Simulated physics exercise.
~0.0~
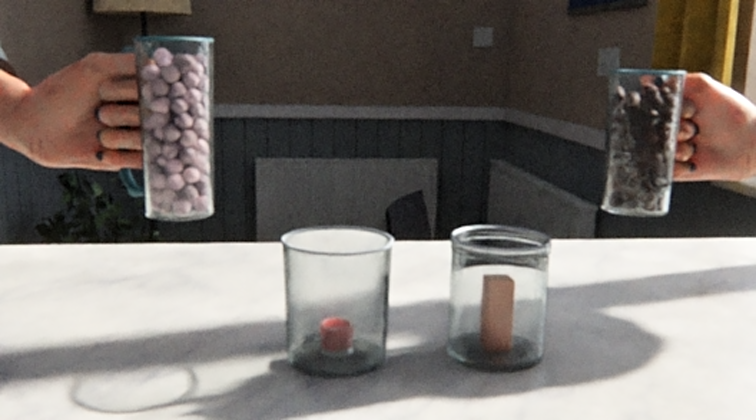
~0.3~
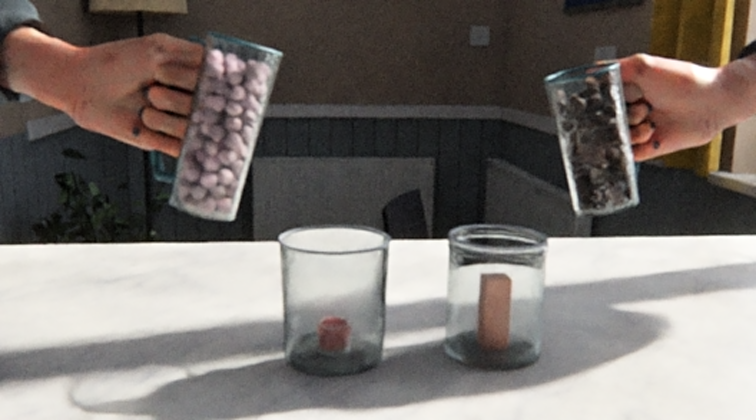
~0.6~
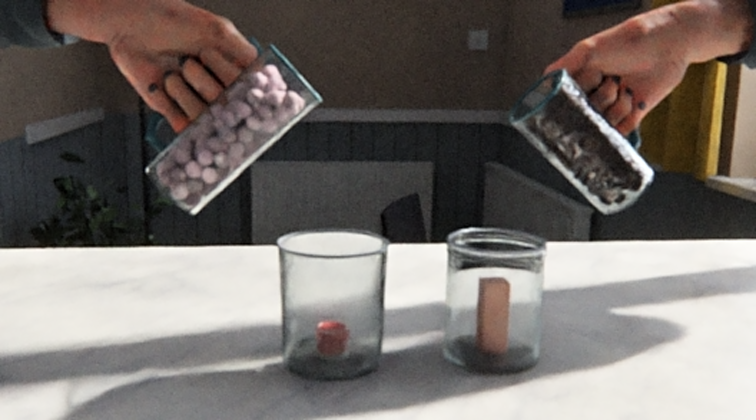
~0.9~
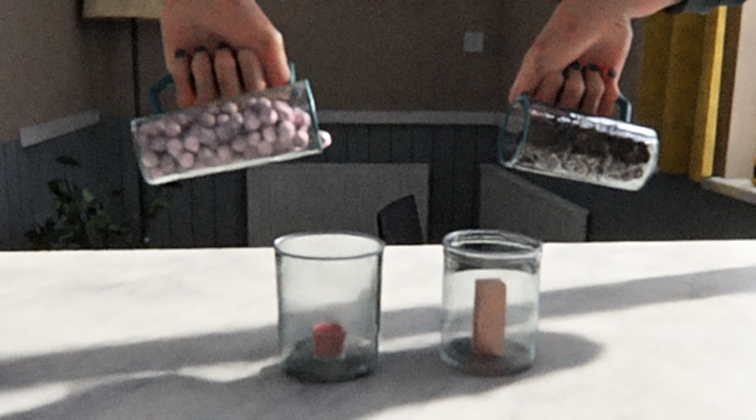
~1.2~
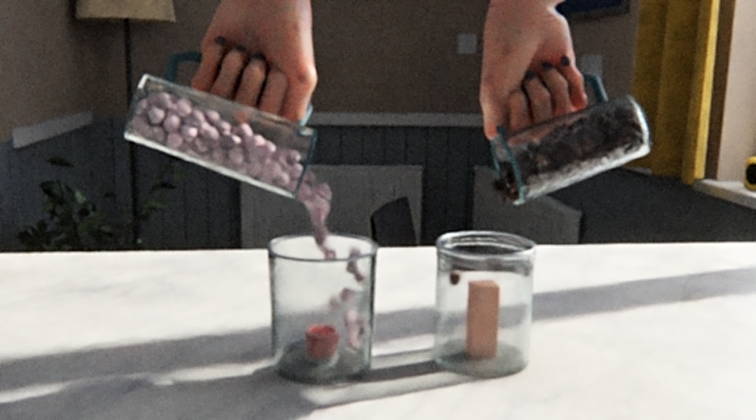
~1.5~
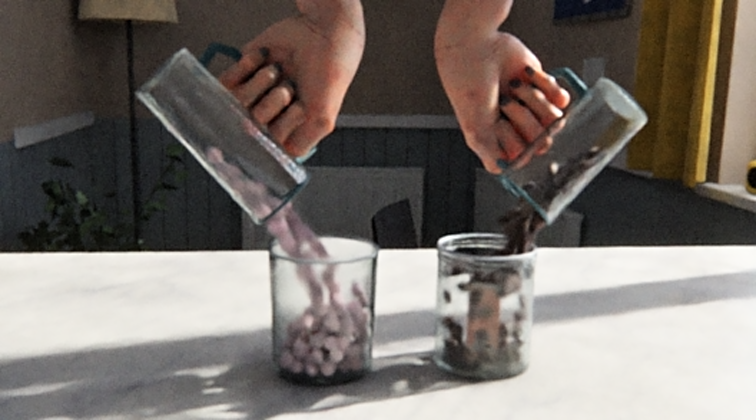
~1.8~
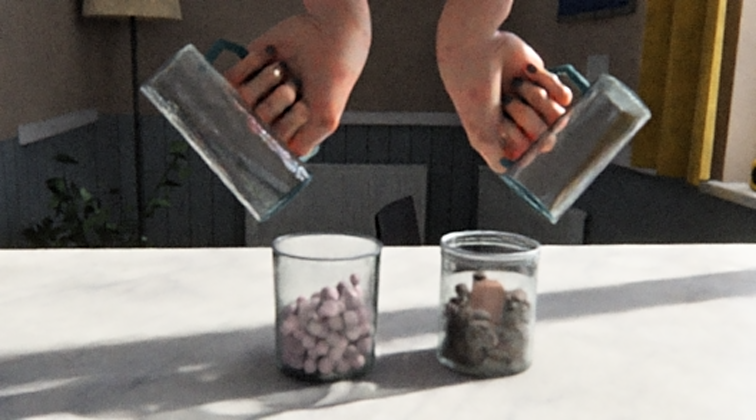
The clip opens with two hands holding clear cups, one of pinkish beads and one of dark chunks, above two see-through containers on a pale table. A small red object sits in the left glass, and a taller orange-brown block stands in the right jar. The hands move the cups inward and tip them until the beads begin to spill, followed by a few dark pieces. Both cups tilt further, and their contents stream down until they are empty. Finally, each container is about half full, the red object buried while the block's top still shows.
